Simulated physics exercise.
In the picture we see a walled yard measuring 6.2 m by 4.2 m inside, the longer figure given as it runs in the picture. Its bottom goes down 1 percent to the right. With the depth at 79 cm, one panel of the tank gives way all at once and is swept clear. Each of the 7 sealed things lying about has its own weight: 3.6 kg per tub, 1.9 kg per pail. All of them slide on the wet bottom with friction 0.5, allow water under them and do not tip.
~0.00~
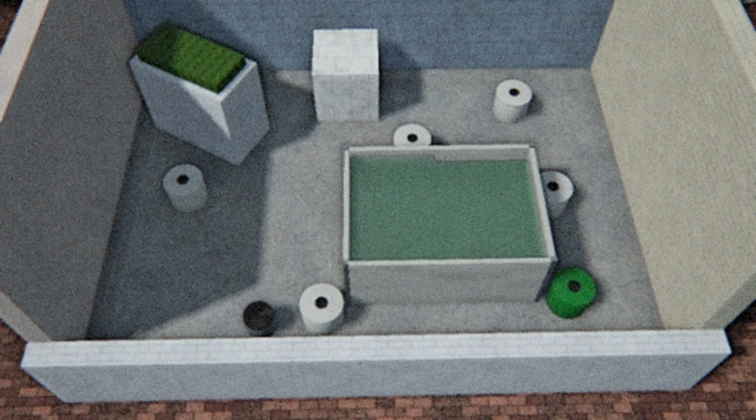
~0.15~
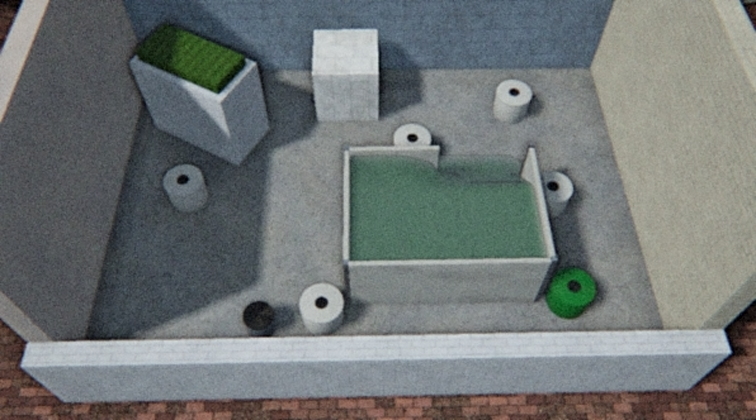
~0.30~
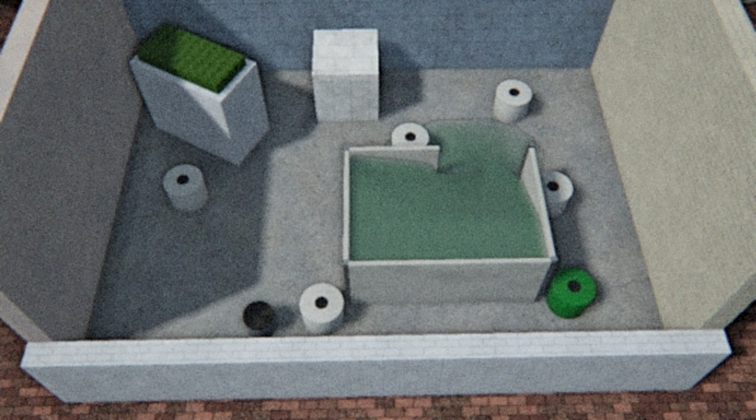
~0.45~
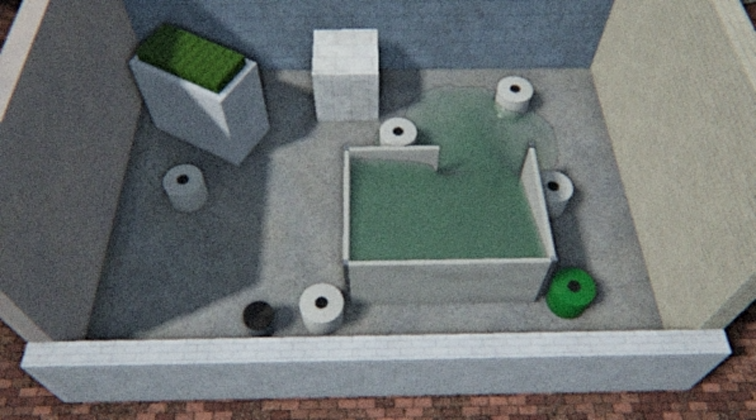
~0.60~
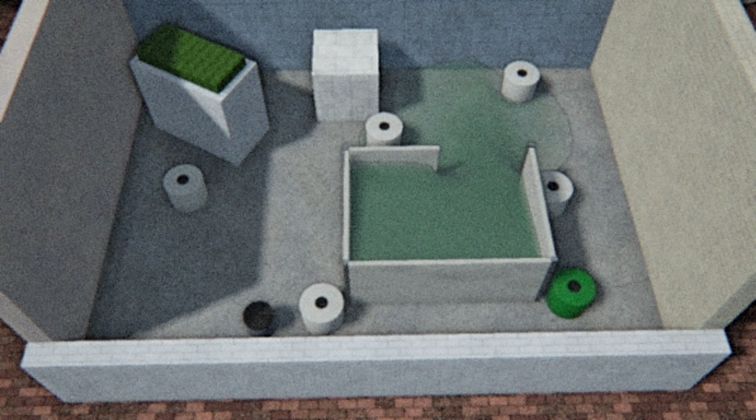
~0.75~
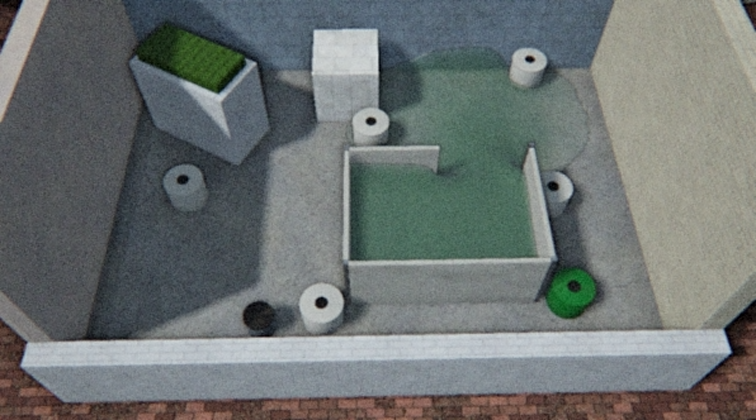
Green water pours through a gap in the tank's back wall and pushes two white tubs.
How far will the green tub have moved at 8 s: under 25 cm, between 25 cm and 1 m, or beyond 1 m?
Beyond 1 m.
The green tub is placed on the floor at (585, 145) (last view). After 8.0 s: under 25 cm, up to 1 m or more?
From that spot, it is pushed far off.
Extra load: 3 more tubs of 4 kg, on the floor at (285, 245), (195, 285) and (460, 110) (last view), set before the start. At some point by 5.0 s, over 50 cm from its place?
Note, same order as listed: Inside the limit, inside the limit, beyond the limit.
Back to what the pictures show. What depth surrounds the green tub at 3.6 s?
The depth there is around 10 cm.
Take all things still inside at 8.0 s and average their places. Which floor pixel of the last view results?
Close to (199, 242).
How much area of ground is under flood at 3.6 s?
Some 18 m2.
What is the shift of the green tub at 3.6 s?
60 cm or so by then.
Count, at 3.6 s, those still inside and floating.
The number is 3.
After 1.6 s the green tub is near (574, 286), 0.0 m from its start, aground; 1 afloat.
After 3.6 s the green tub is near (538, 315), 0.6 m from its start, afloat; 3 afloat.
After 5.6 s the green tub is near (279, 325), 3.1 m from its start, afloat; 7 afloat.
After 8.0 s the green tub is near (90, 320), 4.9 m from its start, afloat; 7 afloat.
